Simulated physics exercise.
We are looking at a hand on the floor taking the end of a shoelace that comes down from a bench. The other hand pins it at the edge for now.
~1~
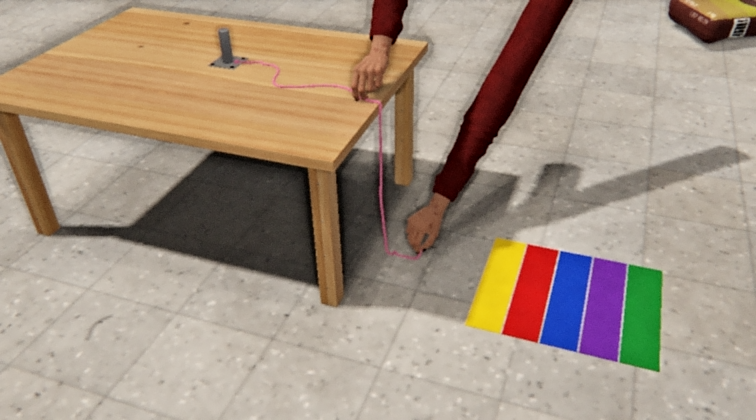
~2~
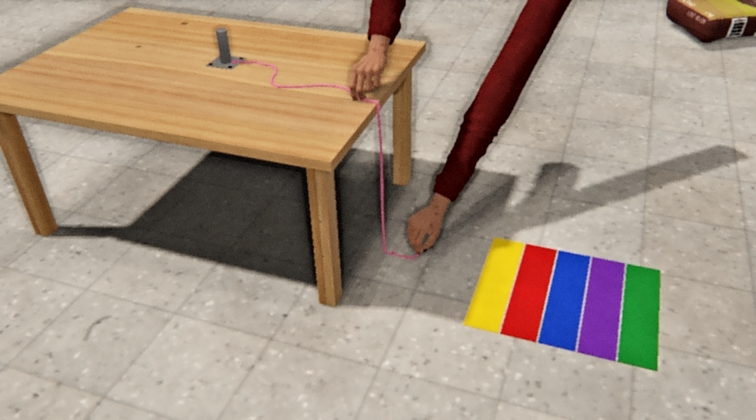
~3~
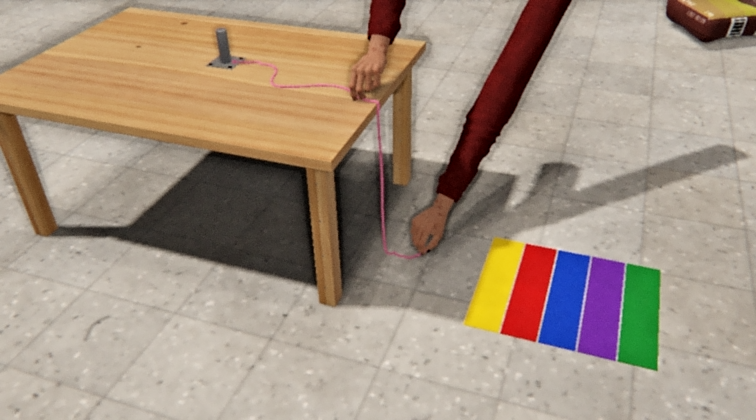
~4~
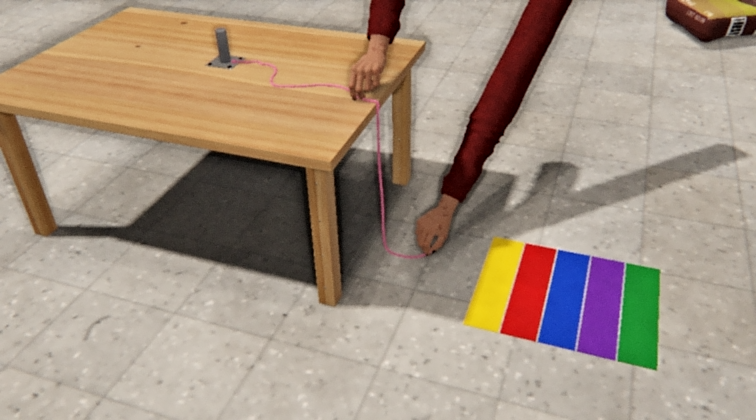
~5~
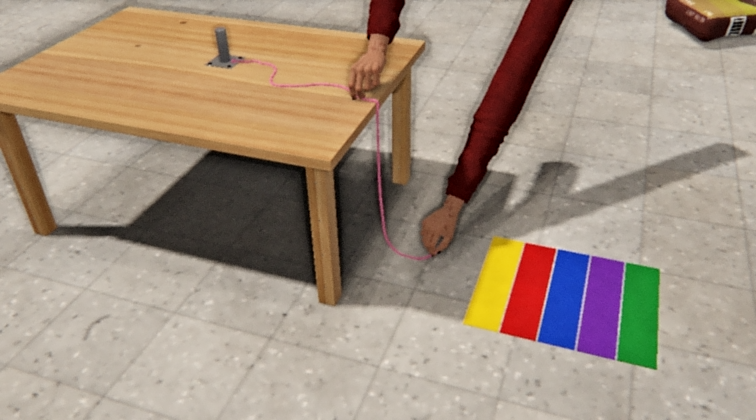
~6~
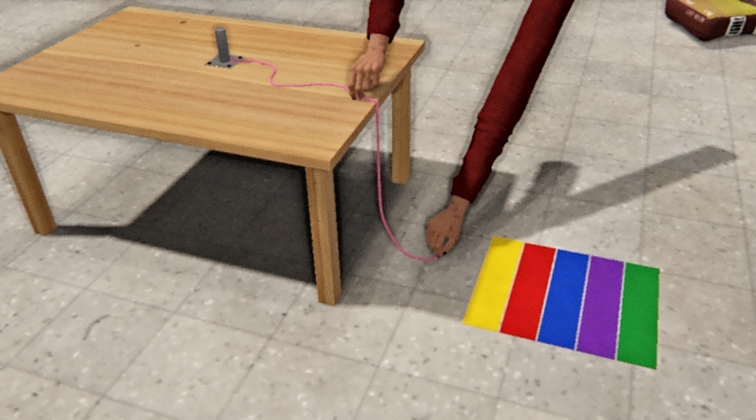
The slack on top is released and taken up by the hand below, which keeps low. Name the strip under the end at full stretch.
It halts on the blue strip.
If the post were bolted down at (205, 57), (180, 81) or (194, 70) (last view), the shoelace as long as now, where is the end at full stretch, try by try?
Near (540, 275), (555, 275) and (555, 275).
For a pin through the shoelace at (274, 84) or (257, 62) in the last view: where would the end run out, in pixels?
About (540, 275) and (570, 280).
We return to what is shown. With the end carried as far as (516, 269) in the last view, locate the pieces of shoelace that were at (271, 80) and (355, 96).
About (298, 79), and the other about (382, 113).
Soon after, end near (516, 269); over red.
After that, end near (553, 277); over blue.
At the stop, end near (575, 282); over blue. Over blue.
